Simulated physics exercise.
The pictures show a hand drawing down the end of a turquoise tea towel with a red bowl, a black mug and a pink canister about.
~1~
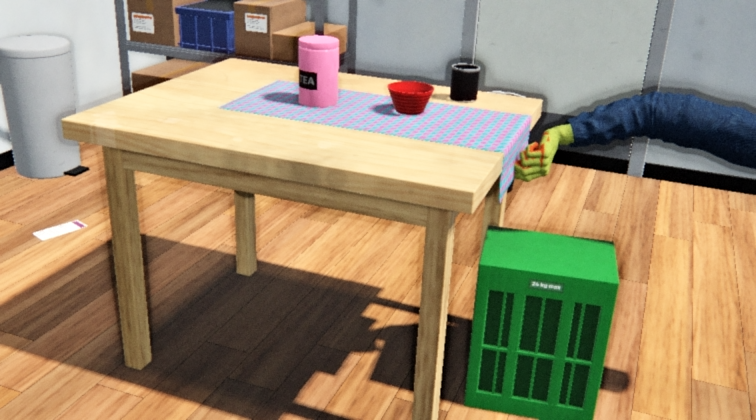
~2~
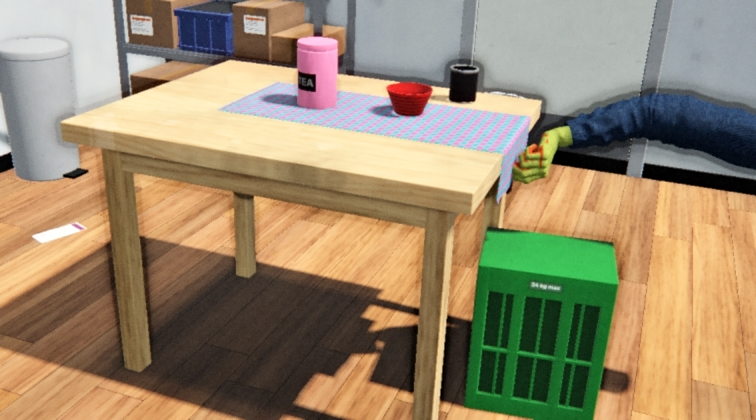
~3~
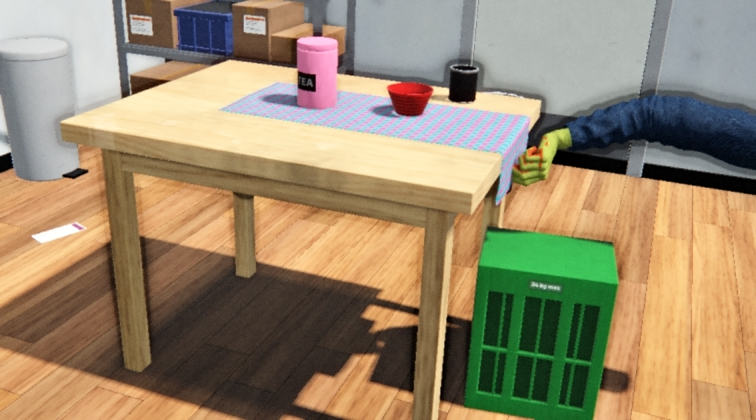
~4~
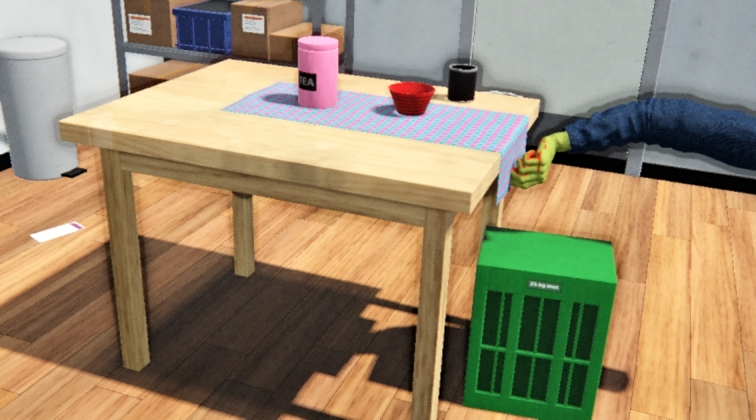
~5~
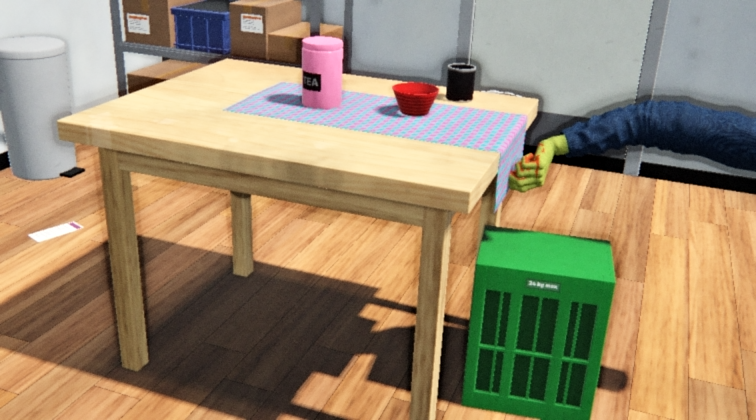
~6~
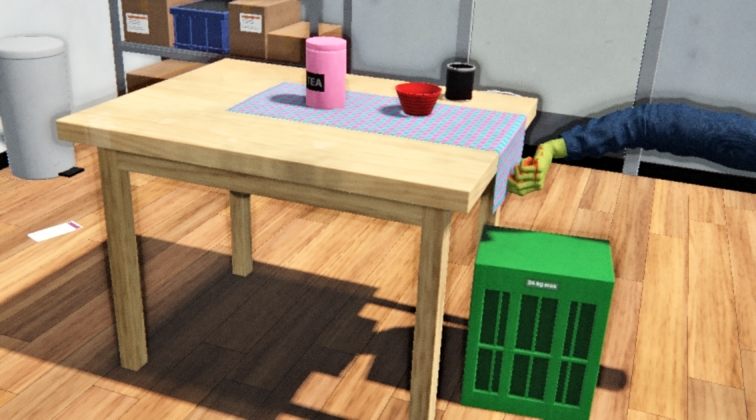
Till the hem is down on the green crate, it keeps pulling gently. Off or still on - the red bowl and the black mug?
Red bowl: Still on, black mug: Still on.
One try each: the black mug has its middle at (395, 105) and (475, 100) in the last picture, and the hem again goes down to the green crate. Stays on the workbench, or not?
First try: It stays put; second try: It leaves the top.
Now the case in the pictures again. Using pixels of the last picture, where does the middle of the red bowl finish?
It ends up near (470, 108).
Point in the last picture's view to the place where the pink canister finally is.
It ends up near (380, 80) in the last view.
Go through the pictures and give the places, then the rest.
The first frame shows tea towel end (500, 203); red bowl (411, 87); black mug (466, 67); pink canister (319, 39); top of the crate (566, 266).
The second frame shows tea towel end (498, 204), far hem (216, 110); black mug (465, 68); black mug stands beside the cloth.
The third frame shows tea towel end (496, 205); red bowl (410, 88).
The fourth frame shows tea towel end (497, 209), far hem (219, 110); black mug (464, 67).
The fifth frame shows tea towel end (494, 213); red bowl (416, 88).
The sixth frame shows tea towel end (493, 217), far hem (225, 110); red bowl (419, 88); black mug (461, 66); top of the crate (561, 265).
Then, 0.24 s on from there, hem going down; bowl moved a little; mug in place.
Then, 0.64 s on from there, hem going down; bowl carried along near (449, 105); mug in place.
Then, 1.04 s on from there, hem on the crate; bowl carried along near (469, 108); mug in place.
In the end, hem on the crate; bowl carried along near (470, 108); mug in place. The red bowl stays on the table and the black mug remains up there.
